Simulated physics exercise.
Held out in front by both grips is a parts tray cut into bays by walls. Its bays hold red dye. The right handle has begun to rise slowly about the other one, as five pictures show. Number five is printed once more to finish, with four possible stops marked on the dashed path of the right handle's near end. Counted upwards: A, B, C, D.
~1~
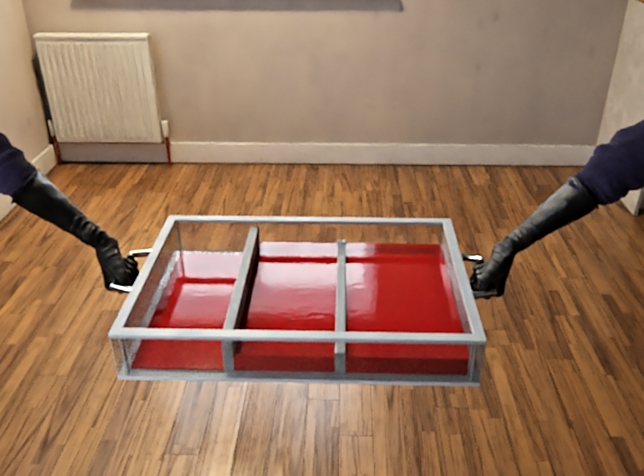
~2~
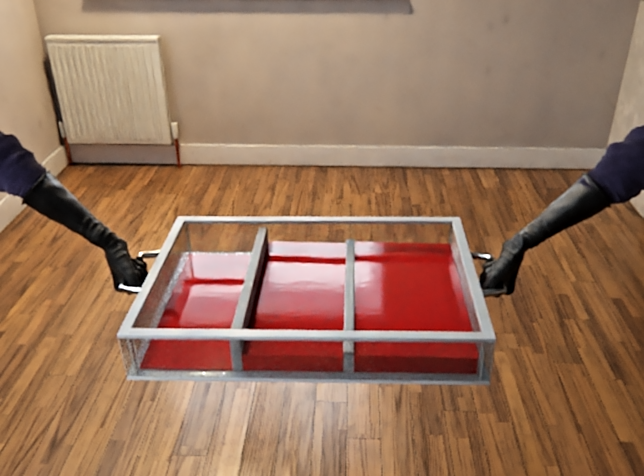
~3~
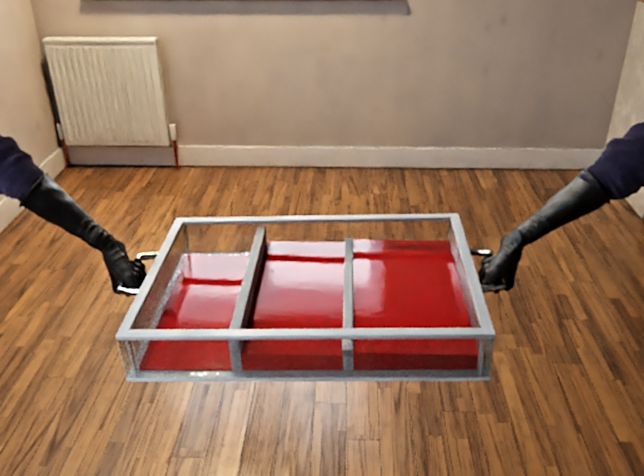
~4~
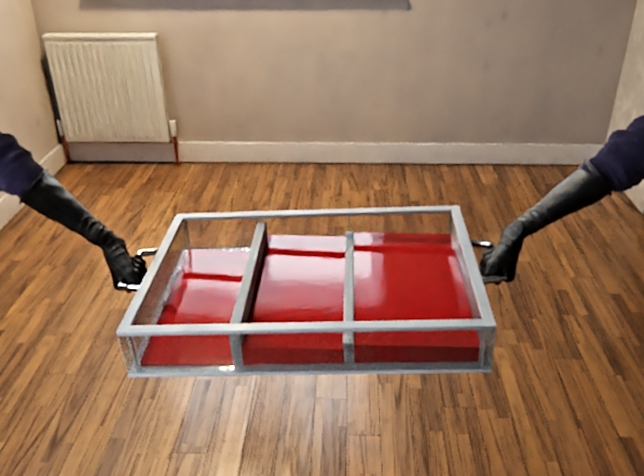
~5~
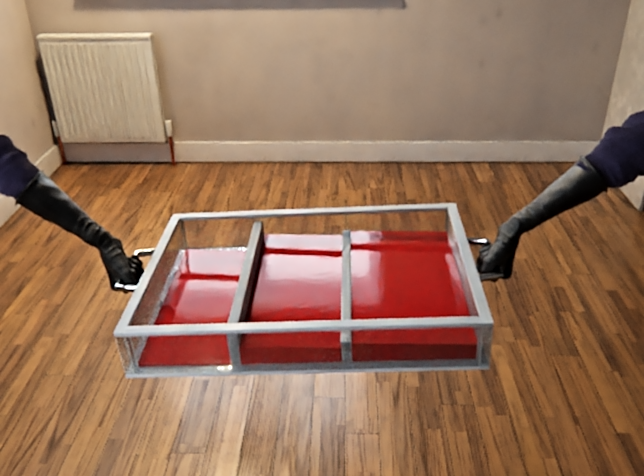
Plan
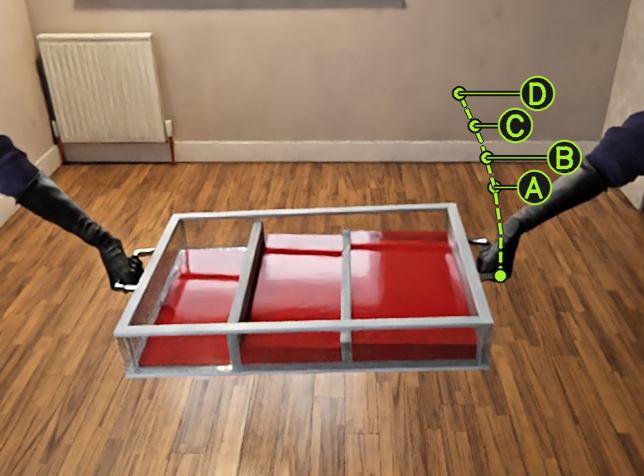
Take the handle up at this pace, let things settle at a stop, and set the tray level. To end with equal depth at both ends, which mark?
A works best here.
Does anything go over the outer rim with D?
Yes.
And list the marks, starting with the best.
Best to worst: A, B, C, D.
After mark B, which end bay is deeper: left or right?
The left end bay.
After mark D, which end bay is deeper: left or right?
The left end bay.
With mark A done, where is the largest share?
It is the middle one.
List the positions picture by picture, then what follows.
The tray is level; deepest in the right bay, at (397, 293), shallowest in the left; right handle at (487, 276), in the first frame.
Tipped about 1° down to the left; no wall is crossed; right handle at (497, 274), in the second frame.
Tipped about 2° down to the left; no wall is crossed; right handle at (496, 269), in the third frame.
Tipped about 3° down to the left; no wall is crossed; right handle at (497, 261), in the fourth frame.
Tipped about 3° down to the left; deepest in the right bay, at (403, 280), shallowest in the left; right handle at (493, 258), in the fifth frame.
On the marked copy, A at (494, 187); B at (486, 157); C at (475, 125); D at (459, 93).
If A is chosen, the two end bays stand about equally deep; nothing spills.
If B is chosen, the left end bay stands much deeper than the other; nothing spills.
If C is chosen, the left end bay stands much deeper than the other; nothing spills.
If D is chosen, the left end bay stands much deeper than the other; about 12 % goes over the rim.
